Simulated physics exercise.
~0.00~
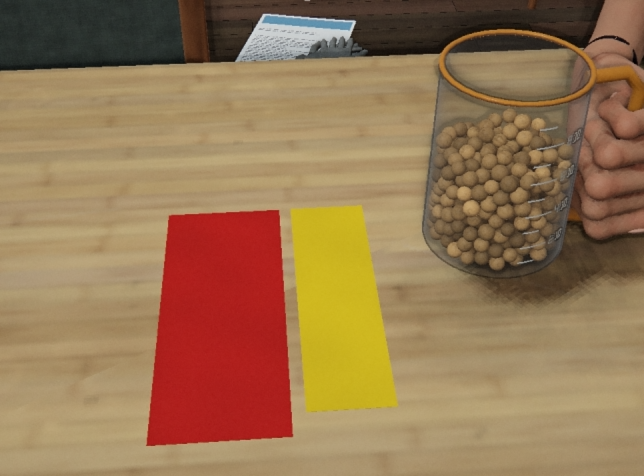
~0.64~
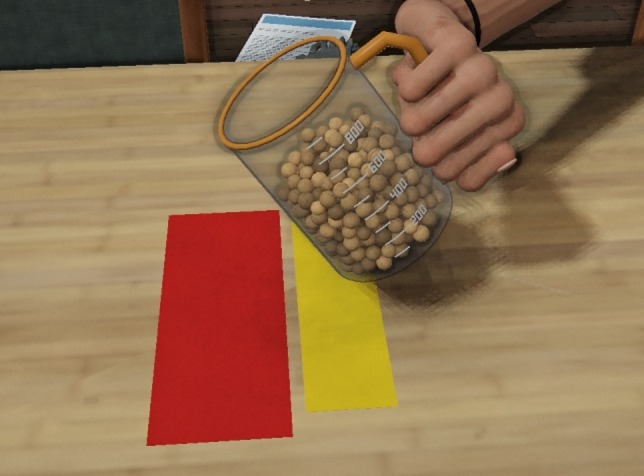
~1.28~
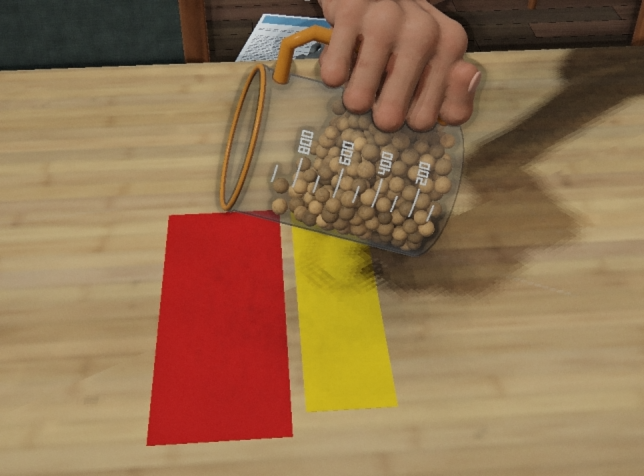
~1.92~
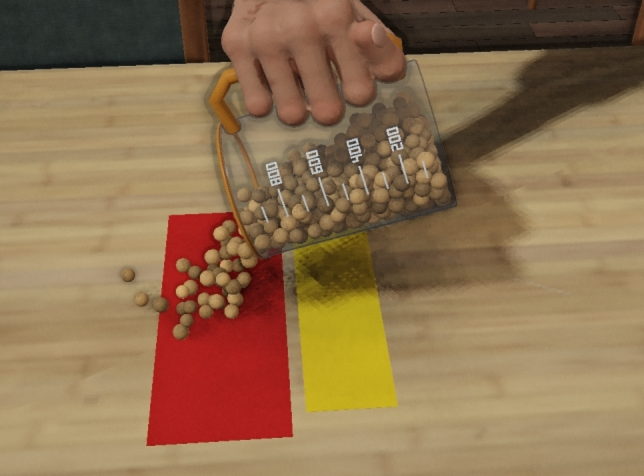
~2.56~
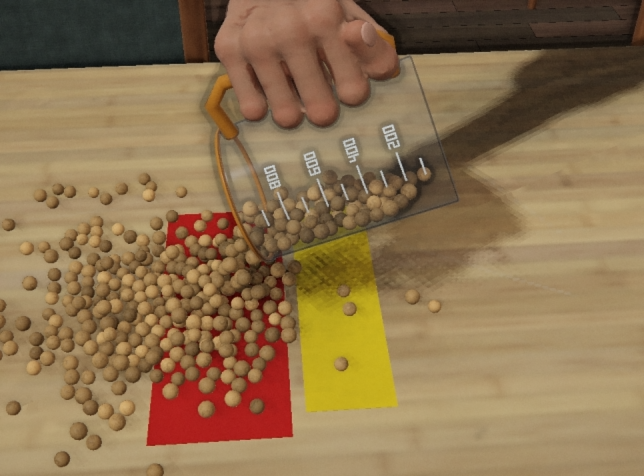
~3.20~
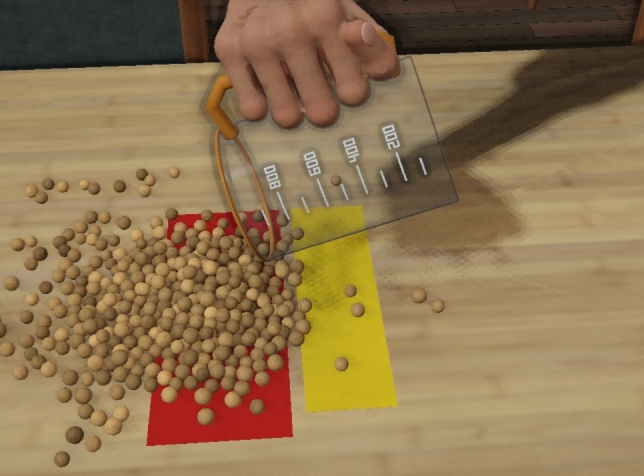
A hand lifted a clear jug of wooden beads, moved it left over a table with red and yellow mats, and tipped it until the beads spilled out, leaving the jug empty and a heap covering much of the red mat and the table beside it.
